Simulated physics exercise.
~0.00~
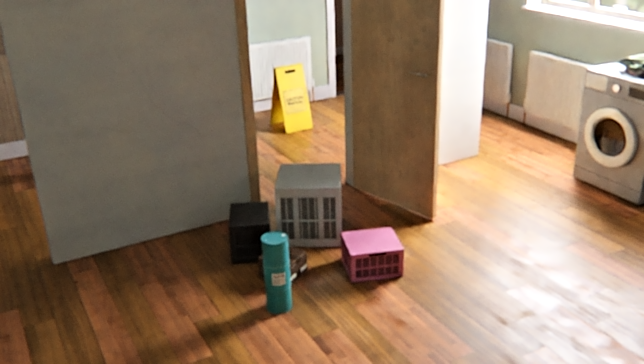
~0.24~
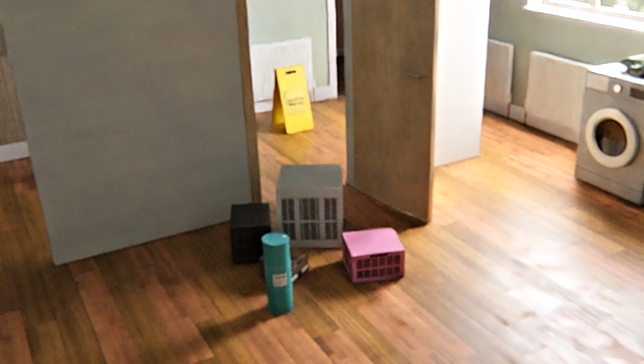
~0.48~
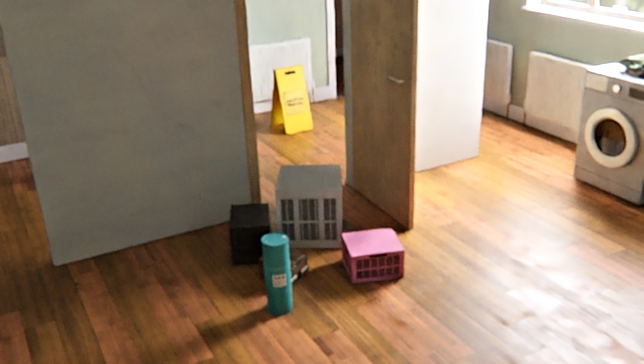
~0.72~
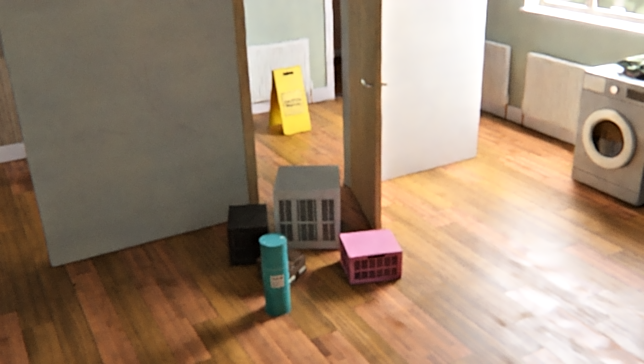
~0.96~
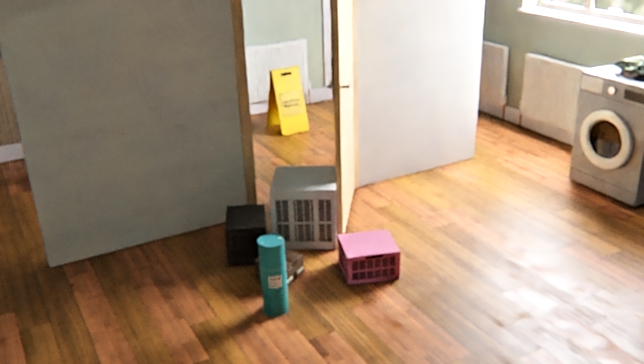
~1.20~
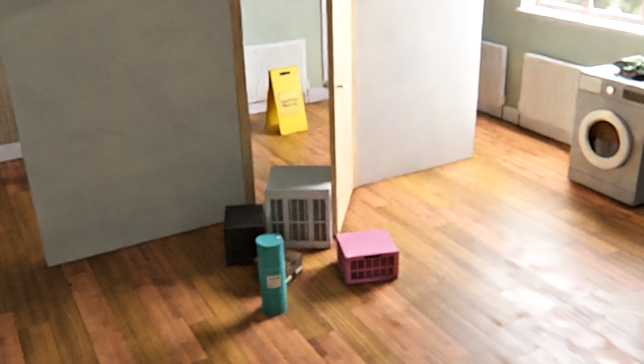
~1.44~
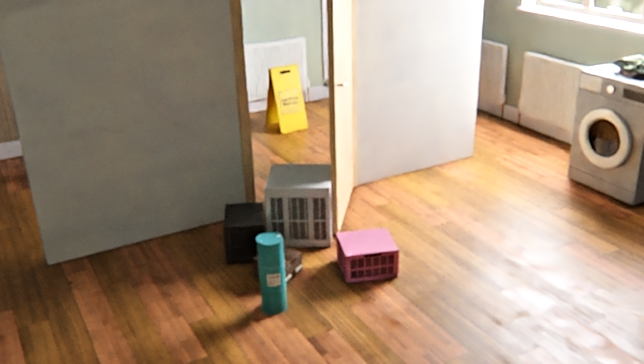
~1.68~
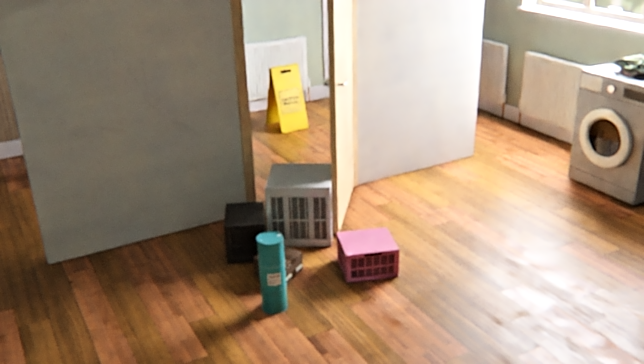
In the video, a wide-open door swings partway towards its frame in a wood-floored room, while a grey crate, black crate, pink crate, turquoise canister and small brown box sit near the doorway. The door comes to rest still open, with the objects in place.
